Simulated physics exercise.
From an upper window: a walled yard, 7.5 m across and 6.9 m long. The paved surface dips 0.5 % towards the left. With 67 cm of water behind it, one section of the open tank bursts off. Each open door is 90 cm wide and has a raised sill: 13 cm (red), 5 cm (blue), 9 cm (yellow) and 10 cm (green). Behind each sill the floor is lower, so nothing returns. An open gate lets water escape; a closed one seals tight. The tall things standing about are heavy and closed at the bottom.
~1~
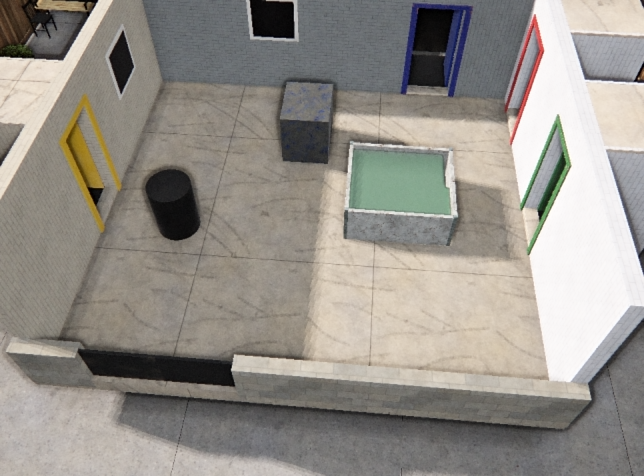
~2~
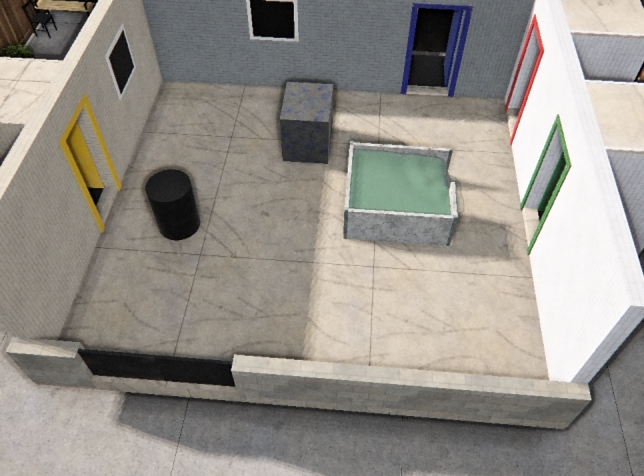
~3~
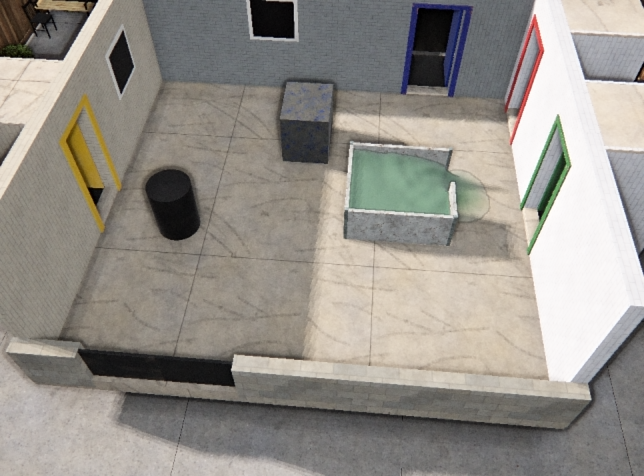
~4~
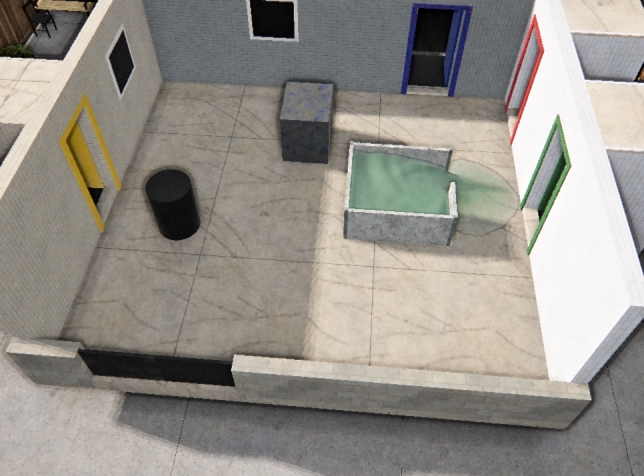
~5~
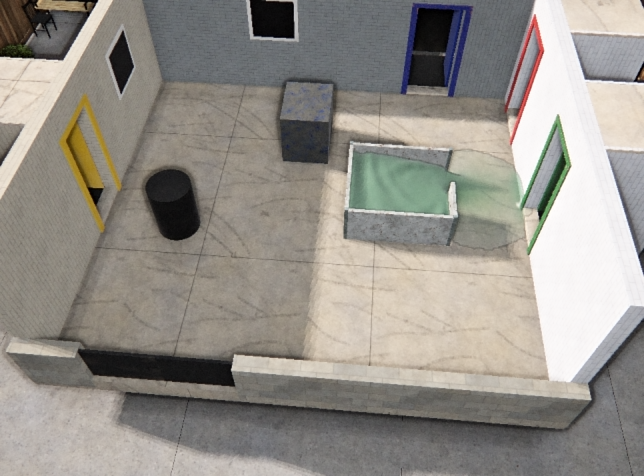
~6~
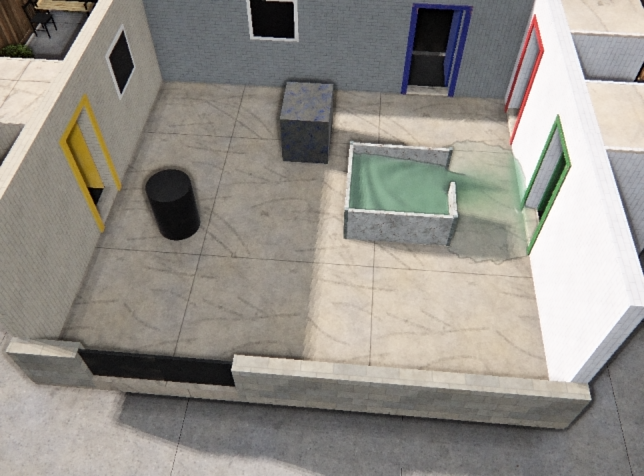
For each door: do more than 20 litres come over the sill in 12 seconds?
Door by door: At the red door it keeps below the limit; at the blue door it passes the limit; at the yellow door it stays under the limit; at the green door it exceeds the limit.
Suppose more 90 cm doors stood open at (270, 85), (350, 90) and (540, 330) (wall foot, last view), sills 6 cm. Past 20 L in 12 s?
In that order: Not over, under, under.
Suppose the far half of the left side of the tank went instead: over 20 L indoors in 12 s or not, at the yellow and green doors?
Then: Yellow above, green below.
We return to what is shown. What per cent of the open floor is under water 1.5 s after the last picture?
About 15 per cent.
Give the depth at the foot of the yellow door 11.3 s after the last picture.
About 4.5 cm.
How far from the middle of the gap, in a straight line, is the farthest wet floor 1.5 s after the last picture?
Some 4.2 m out.
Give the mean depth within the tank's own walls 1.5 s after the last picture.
Some 35 cm.
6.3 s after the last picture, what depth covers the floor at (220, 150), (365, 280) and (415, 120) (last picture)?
Roughly 1, 2 and 4 cm, in turn.
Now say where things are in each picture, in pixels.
In the first picture, the open tank at (400, 182) is whole and still, 67 cm deep.
In the second picture, the front is at a hidden place, 0.5 m from the gap at (445, 186); 0.2 m2 of floor is under water; 67 cm left at the back of the open tank.
In the third picture, water pours out at (445, 187) and has run 0.8 m, to (484, 209); typically 9 cm deep outside, 67 cm at the open tank's back.
In the fourth picture, water pours out at (445, 187) and has run 1.3 m, to (513, 206); typically 6 cm deep outside, 66 cm at the open tank's back.
In the fifth picture, water pours out at (445, 187) and has run 1.6 m, to (524, 232); typically 6 cm deep outside, 61 cm at the open tank's back.
In the sixth picture, water pours out at (445, 187) and has run 1.9 m, to (511, 152); typically 6 cm deep outside, 55 cm at the open tank's back.
Then, 0.7 s after the last picture water covers 10 % of the floor and is deepest (40 cm) near (511, 192); red door 12 cm at the sill, 0 L in, blue door not reached, yellow door not reached, green door 23 cm at the sill, 31 L in.
Then, 1.5 s after the last picture water covers 15 % of the floor and is deepest (31 cm) near (497, 100); red door 12 cm at the sill, 0 L in, blue door 8 cm at the sill, 0 L in, yellow door not reached, green door 21 cm at the sill, 88 L in.
Then, 2.8 s after the last picture water covers 30 % of the floor and is deepest (22 cm) near (512, 199); red door 13 cm at the sill, 2 L in, blue door 10 cm at the sill, 17 L in, yellow door not reached, green door 16 cm at the sill, 130 L in.
Then, 6.3 s after the last picture water covers 65 % of the floor and is deepest (11 cm) near (512, 199); red door 8 cm at the sill, 7 L in, blue door 7 cm at the sill, 45 L in, yellow door not reached, green door 8 cm at the sill, 153 L in.
Then, 11.3 s after the last picture water covers 90 % of the floor and is deepest (8 cm) near (67, 320); red door 4 cm at the sill, 7 L in, blue door 4 cm at the sill, 49 L in, yellow door 4 cm at the sill, 0 L in, green door 4 cm at the sill, 153 L in.
